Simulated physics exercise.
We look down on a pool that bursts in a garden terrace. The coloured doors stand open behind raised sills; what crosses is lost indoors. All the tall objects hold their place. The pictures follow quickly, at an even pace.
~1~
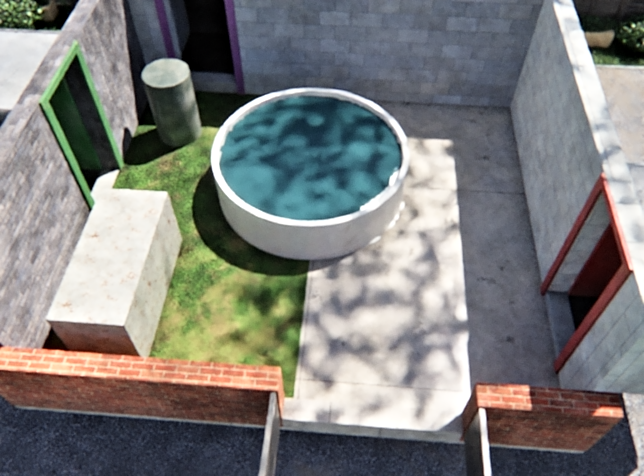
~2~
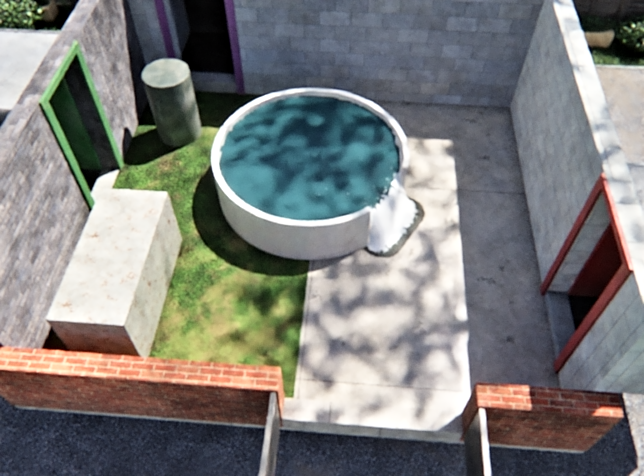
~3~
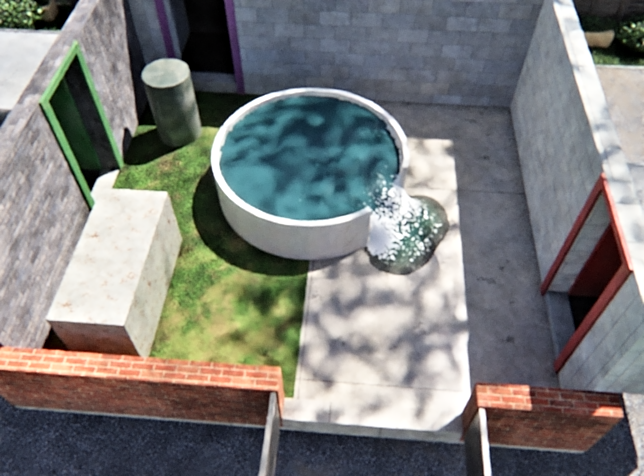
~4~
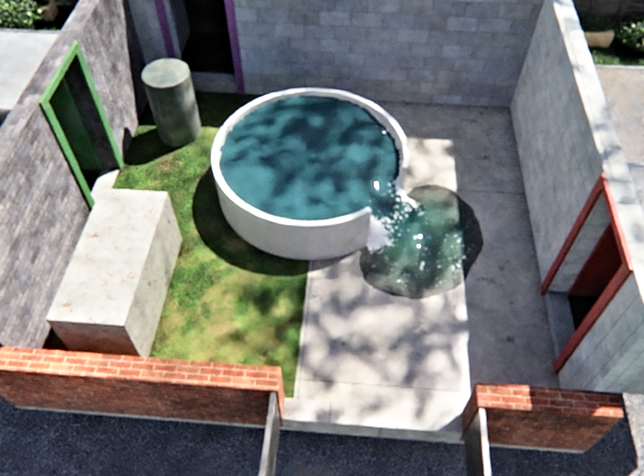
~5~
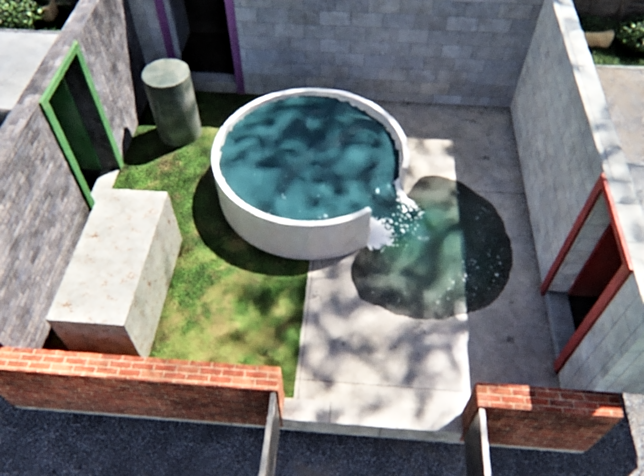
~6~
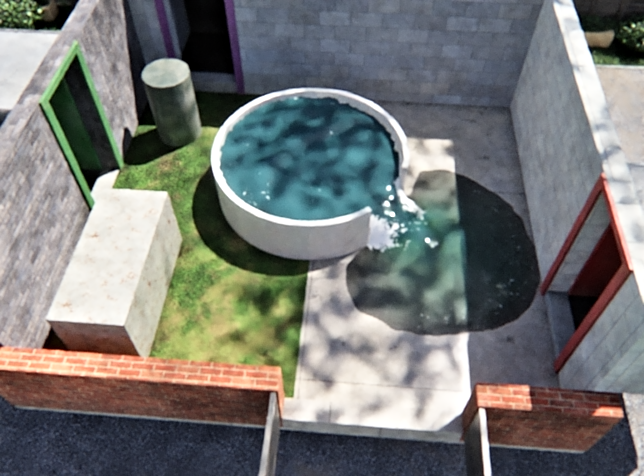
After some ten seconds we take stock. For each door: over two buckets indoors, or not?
In the end: The red door lets in a lot; the green door admits no more than that; the purple door admits no more than that.
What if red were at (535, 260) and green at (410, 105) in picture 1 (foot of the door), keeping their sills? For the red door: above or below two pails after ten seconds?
In short: The red door floods.
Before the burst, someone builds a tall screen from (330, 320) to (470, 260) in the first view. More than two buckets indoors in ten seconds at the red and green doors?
In short: Red lets less in, green floods.
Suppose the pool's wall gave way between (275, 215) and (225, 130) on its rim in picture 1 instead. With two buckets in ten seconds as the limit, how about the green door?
My reading: The green door floods.
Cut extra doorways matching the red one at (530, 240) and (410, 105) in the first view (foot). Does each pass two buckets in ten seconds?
In that order: Lets more in, is under.
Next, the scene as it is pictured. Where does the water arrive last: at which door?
That is the door marked green.
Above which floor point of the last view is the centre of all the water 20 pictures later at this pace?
Close to (373, 219).
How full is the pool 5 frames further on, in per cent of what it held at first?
I make it 78 per cent.
A moment on, water covers 30 % of the floor; the red door under two buckets in, the green door not reached, the purple door not reached.
Next, water covers 35 % of the floor; the red door over two buckets in, the green door not reached, the purple door not reached.
Then, water covers 50 % of the floor; the red door far over two buckets in, the green door not reached, the purple door not reached.
Later, water covers 75 % of the floor; the red door far over two buckets in, the green door not reached, the purple door not reached.
In the end, water covers 100 % of the floor; the red door far over two buckets in, the green door wet at the sill, nothing in, the purple door wet at the sill, nothing in.
